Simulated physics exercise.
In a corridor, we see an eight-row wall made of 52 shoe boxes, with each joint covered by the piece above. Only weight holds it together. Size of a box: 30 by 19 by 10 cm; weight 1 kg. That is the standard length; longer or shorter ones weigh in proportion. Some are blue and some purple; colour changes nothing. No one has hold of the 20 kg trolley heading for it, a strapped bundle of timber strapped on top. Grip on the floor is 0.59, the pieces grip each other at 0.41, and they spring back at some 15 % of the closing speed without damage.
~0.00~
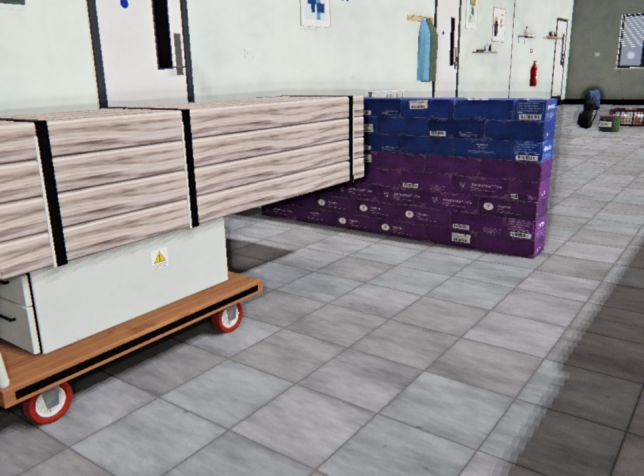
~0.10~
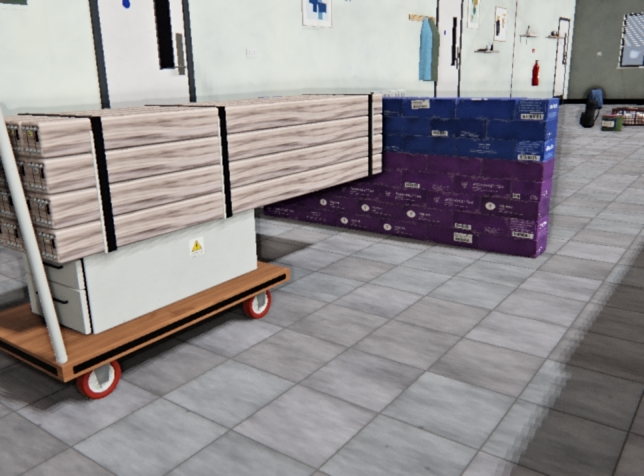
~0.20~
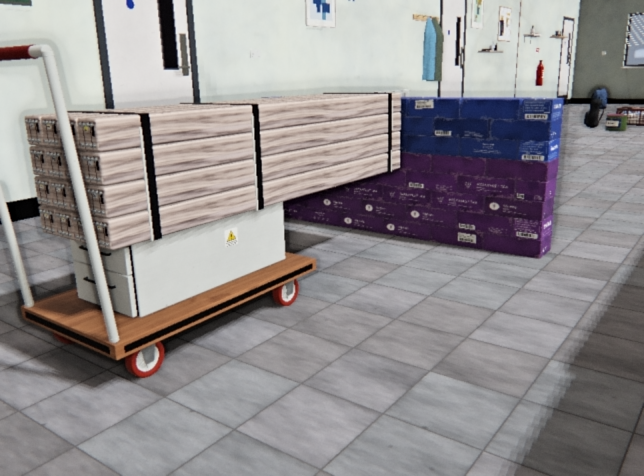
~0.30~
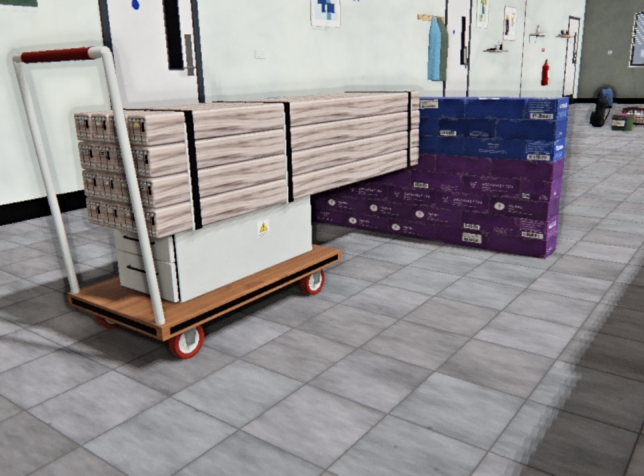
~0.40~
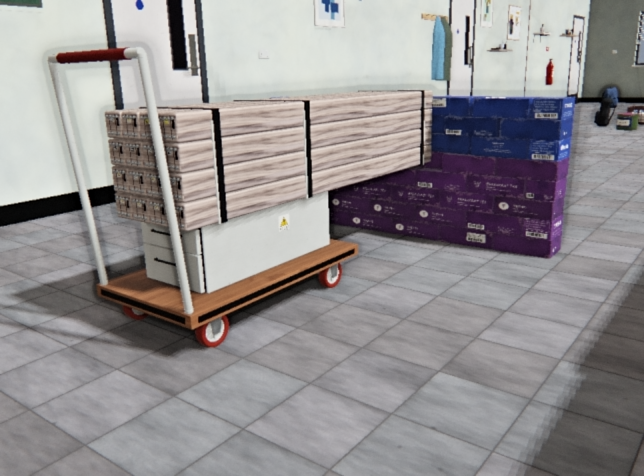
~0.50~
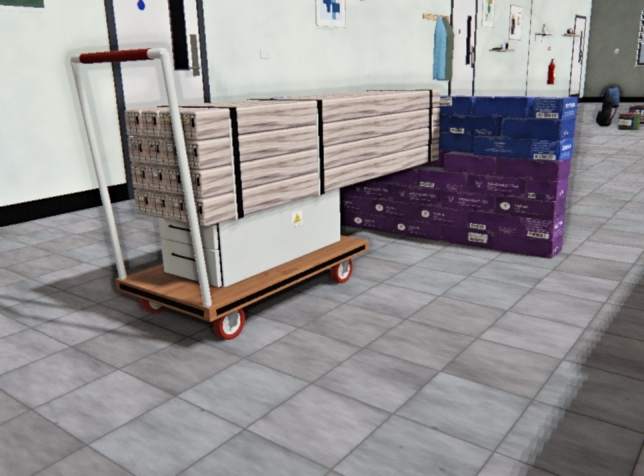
In a tiled corridor, an unattended trolley carrying long strapped bundles on a pale box rolled rightward to a wall of blue and purple boxes, and the jutting load pushed into it, shifting several.
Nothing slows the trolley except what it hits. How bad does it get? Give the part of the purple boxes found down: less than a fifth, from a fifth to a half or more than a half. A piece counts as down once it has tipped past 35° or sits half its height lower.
Ending down: Less than a fifth.
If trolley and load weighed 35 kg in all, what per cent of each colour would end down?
Then purple 10, blue 60 per cent.
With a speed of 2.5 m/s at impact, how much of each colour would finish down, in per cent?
In that case purple 10, blue 60 per cent.
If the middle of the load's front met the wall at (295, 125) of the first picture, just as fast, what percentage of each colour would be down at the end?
In that case purple 10, blue 50 per cent.
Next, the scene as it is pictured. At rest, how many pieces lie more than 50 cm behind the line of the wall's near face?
About 8.
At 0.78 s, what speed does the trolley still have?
Near 0.4 m/s.
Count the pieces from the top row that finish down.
The count is 5.
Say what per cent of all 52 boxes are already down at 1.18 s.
By then 25 per cent.
By 0.78 s, load 30 cm past the wall's line, still rolling; 2 of the 32 purple boxes down (10 of 52 in all colours); top purple box unmoved; top blue box moved 13 mm.
By 1.18 s, load 46 cm past the wall's line, still rolling; 2 of the 32 purple boxes down (14 of 52 in all colours); top purple box unmoved; top blue box moved 11 mm.
When it is over (2.9 s), load 80 cm past the wall's line, stopped; 2 of the 32 purple boxes down (14 of 52 in all colours); top purple box unmoved; top blue box moved 11 mm. That is 6 per cent. In pixels of the last frame, middles, top purple box near (300, 150), top blue box near (288, 105).
